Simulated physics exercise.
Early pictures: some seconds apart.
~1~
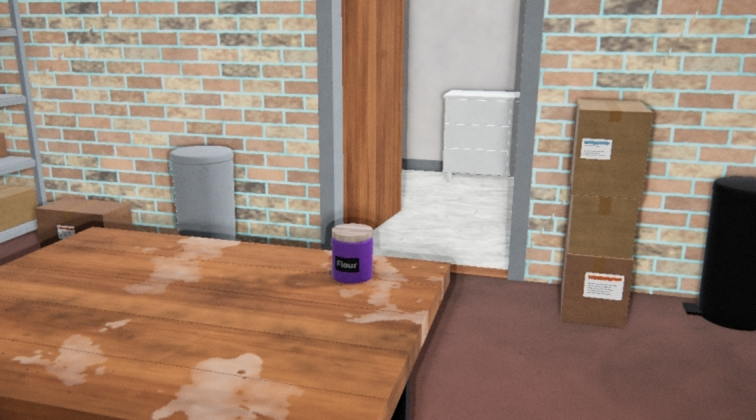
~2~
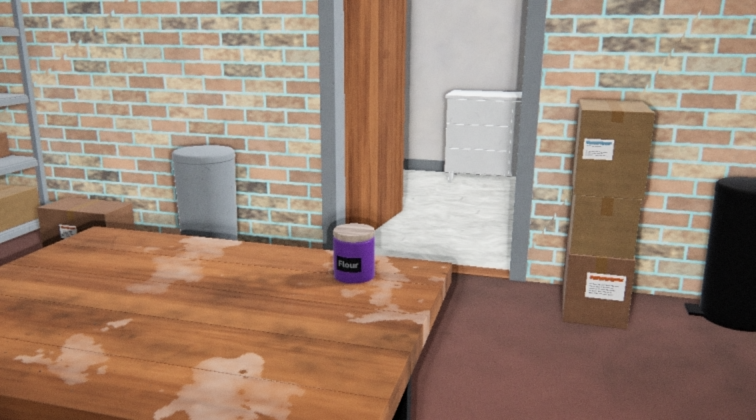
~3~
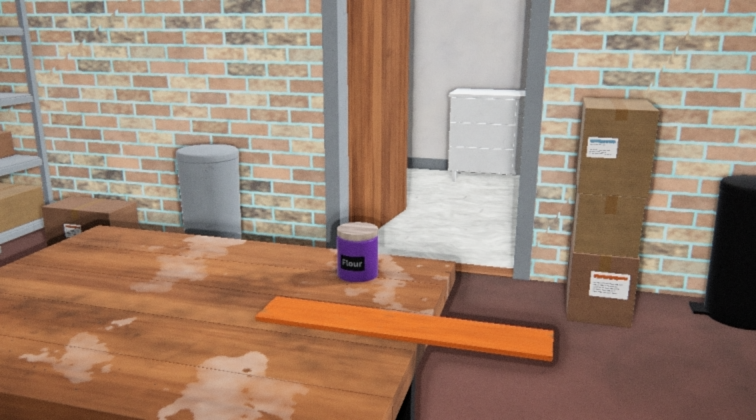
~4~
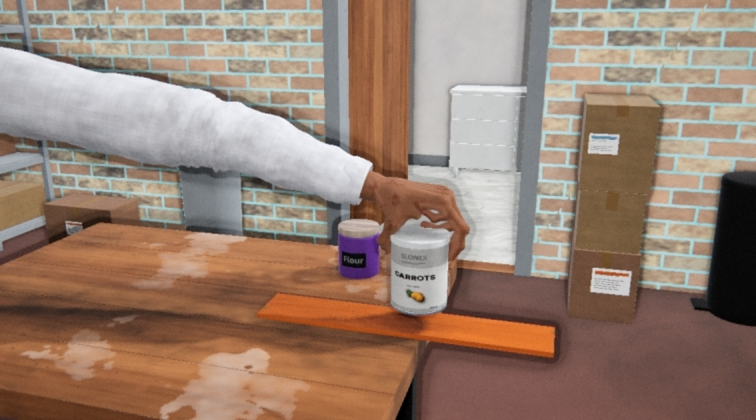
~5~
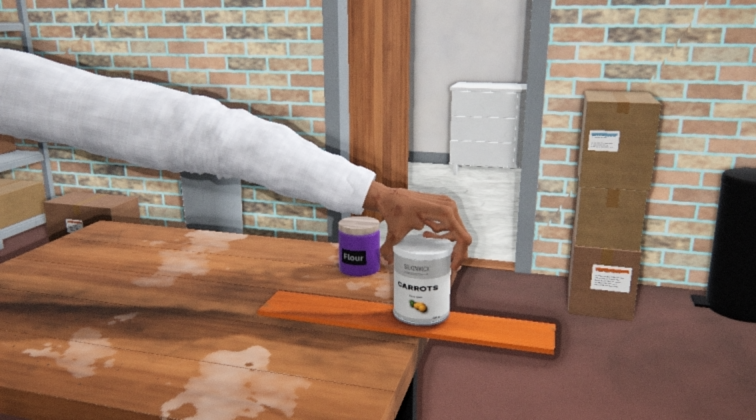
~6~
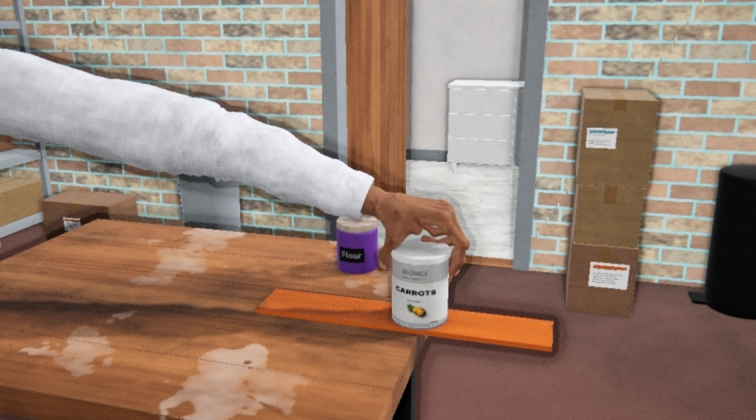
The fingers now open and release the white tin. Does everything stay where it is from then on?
Yes.
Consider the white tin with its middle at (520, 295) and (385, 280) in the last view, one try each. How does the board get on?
The first time it drops; the second time it does not fall.
Then, 0.30 s past the last view, nothing moves.
Then, 0.70 s past the last view, white tin resting near (420, 284).
Finally, all 3 still in place. Final places as the last picture's camera would see them, white tin near (420, 284). The board holds.
